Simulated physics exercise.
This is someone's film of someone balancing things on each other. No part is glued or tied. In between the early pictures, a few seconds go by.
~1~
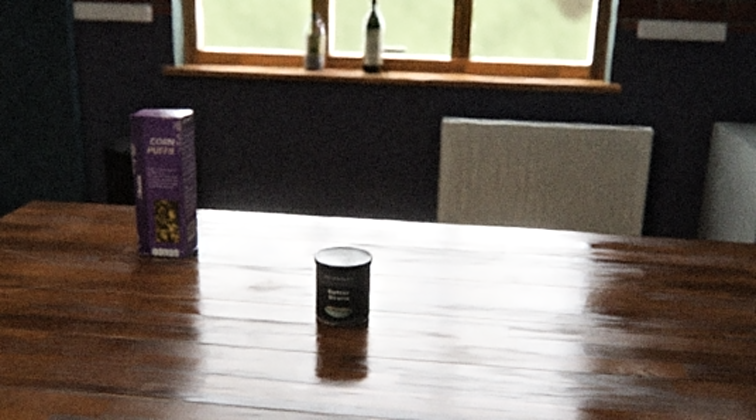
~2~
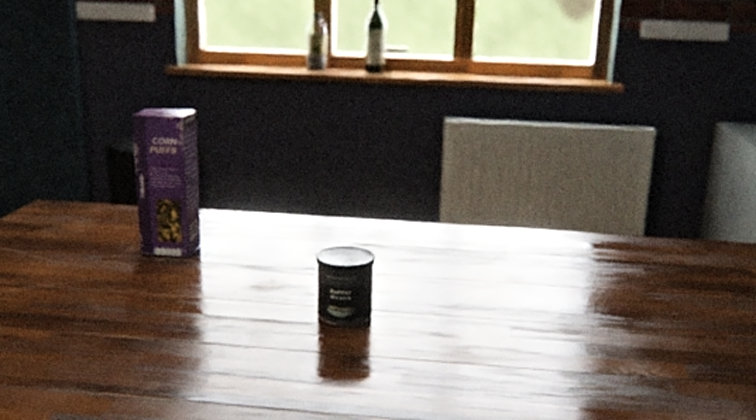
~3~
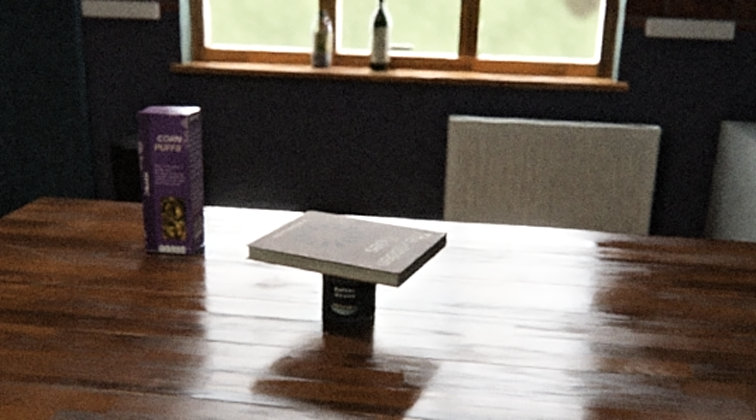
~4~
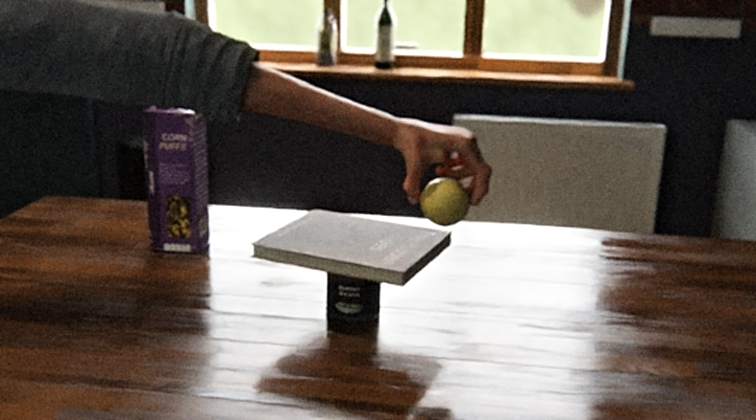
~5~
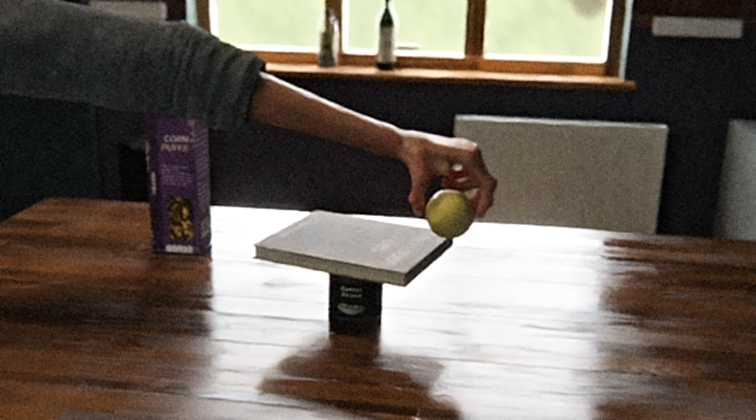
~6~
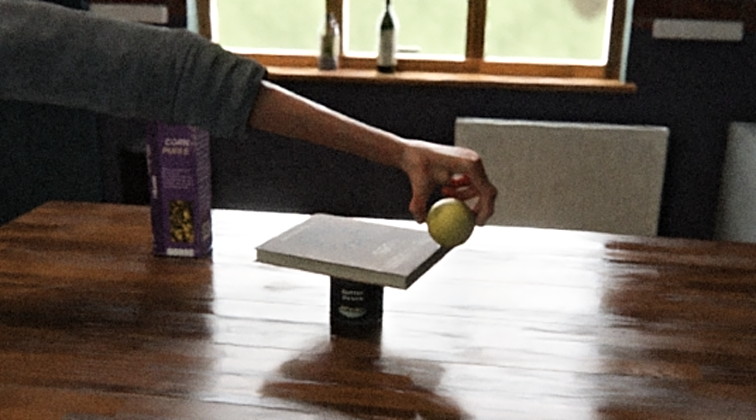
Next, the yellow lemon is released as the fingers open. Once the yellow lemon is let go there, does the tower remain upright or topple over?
Not safe.
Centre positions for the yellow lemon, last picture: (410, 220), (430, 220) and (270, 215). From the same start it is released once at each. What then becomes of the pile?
Attempt one, the pile survives; attempt two, it survives; attempt three, it falls over.
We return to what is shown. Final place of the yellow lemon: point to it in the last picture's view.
About (490, 308).
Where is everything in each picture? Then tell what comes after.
In the first frame, the last thing is not in view yet; purple carton (166, 183).
In the second frame, the last thing is not in view yet; black pot (345, 285).
In the third frame, the last thing is not in view yet; brown book (349, 245).
In the fourth frame, coming down; yellow lemon (445, 202); purple carton (178, 179).
In the fifth frame, coming down; yellow lemon (450, 215); black pot (356, 283).
In the sixth frame, set down, still held; yellow lemon (451, 223); brown book (357, 248).
Then, 0.30 s on from there, yellow lemon now fallen.
Then, 0.40 s on from there, things are still on the move.
Then, 1.80 s on from there, nothing new.
In the end, fallen, yellow lemon; the other 3 unmoved. At the end, from the last picture's camera, yellow lemon near (489, 308). The pile comes apart.
